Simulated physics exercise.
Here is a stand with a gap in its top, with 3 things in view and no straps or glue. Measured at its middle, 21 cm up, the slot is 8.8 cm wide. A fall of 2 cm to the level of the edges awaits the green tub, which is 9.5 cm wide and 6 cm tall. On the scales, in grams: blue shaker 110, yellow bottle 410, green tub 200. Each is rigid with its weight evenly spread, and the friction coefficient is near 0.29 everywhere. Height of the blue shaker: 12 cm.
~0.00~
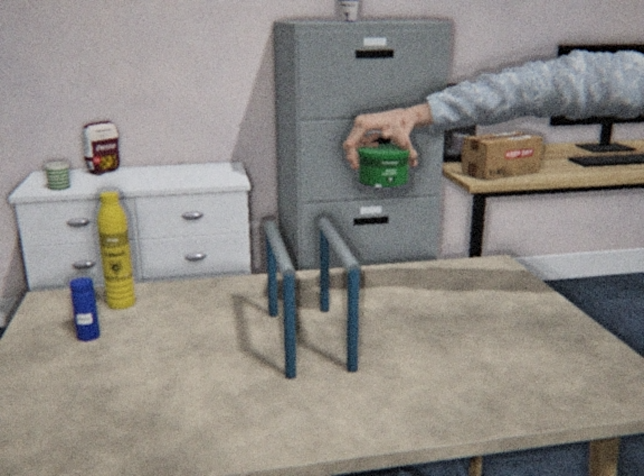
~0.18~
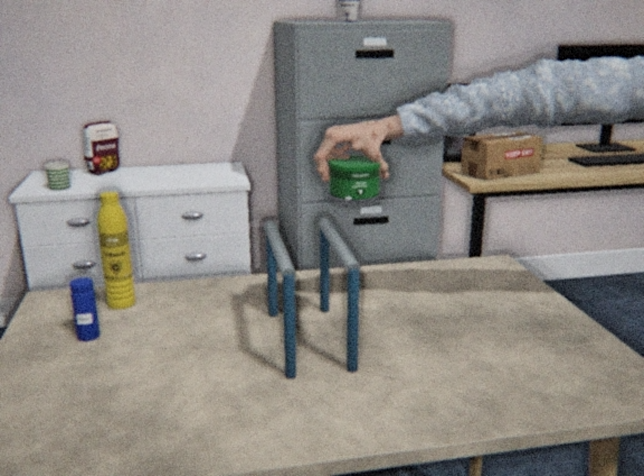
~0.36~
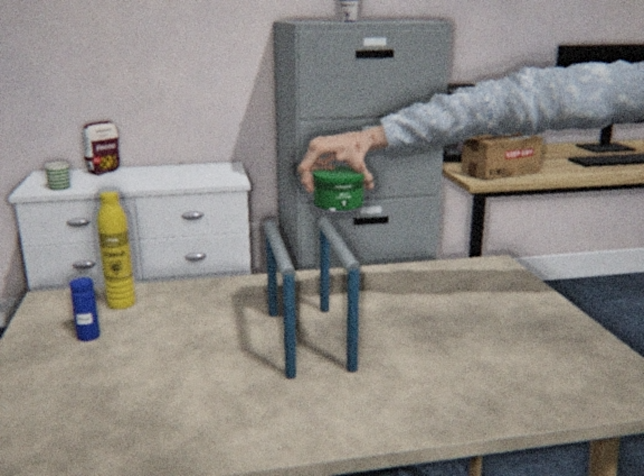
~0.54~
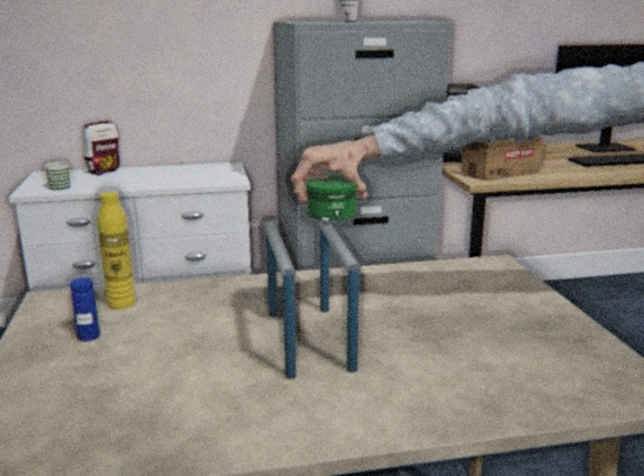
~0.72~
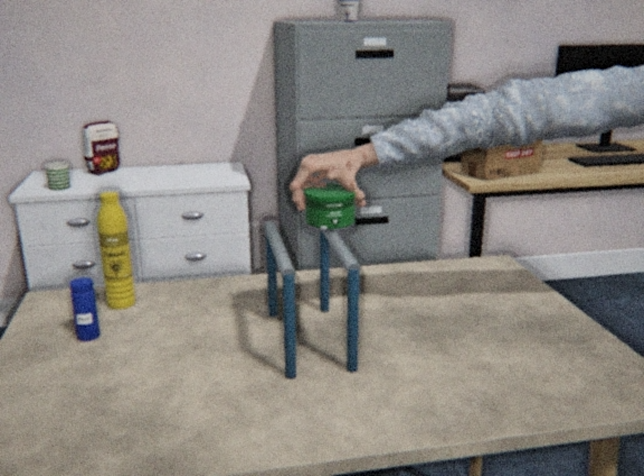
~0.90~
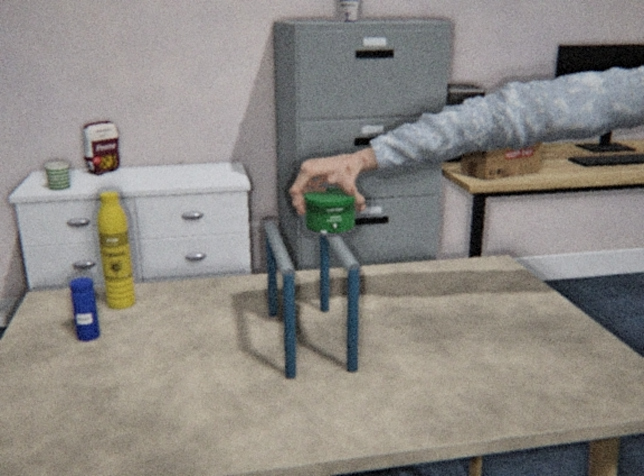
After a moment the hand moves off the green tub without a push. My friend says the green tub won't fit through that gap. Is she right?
She is wrong; it falls through.
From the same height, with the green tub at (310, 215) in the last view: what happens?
Let go, it sticks fast.
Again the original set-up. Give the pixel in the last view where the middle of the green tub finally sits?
Near (309, 319).
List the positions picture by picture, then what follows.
In the first picture, 13 cm from its drop point; green tub (383, 166); blue shaker (85, 310).
In the second picture, 8 cm from its drop point; green tub (355, 178); blue shaker (85, 310).
In the third picture, 4 cm from its drop point; green tub (338, 189); blue shaker (85, 310).
In the fourth picture, 2 cm from its drop point; green tub (332, 199); blue shaker (85, 310).
In the fifth picture, 1 cm from its drop point; green tub (330, 207); blue shaker (85, 310).
The sixth picture shows held still over the gap; green tub (330, 211); blue shaker (85, 310).
By 1.10 s, green tub tilted 11° near (327, 224).
By 1.30 s, green tub on its side near (299, 303).
By 1.40 s, green tub on its side near (306, 319).
When it is over (1.9 s), lying over on the stand or table, green tub; the other 2 within 4 cm of the start. End places, in pixels of the last picture, green tub near (309, 319). The tub reaches the table.
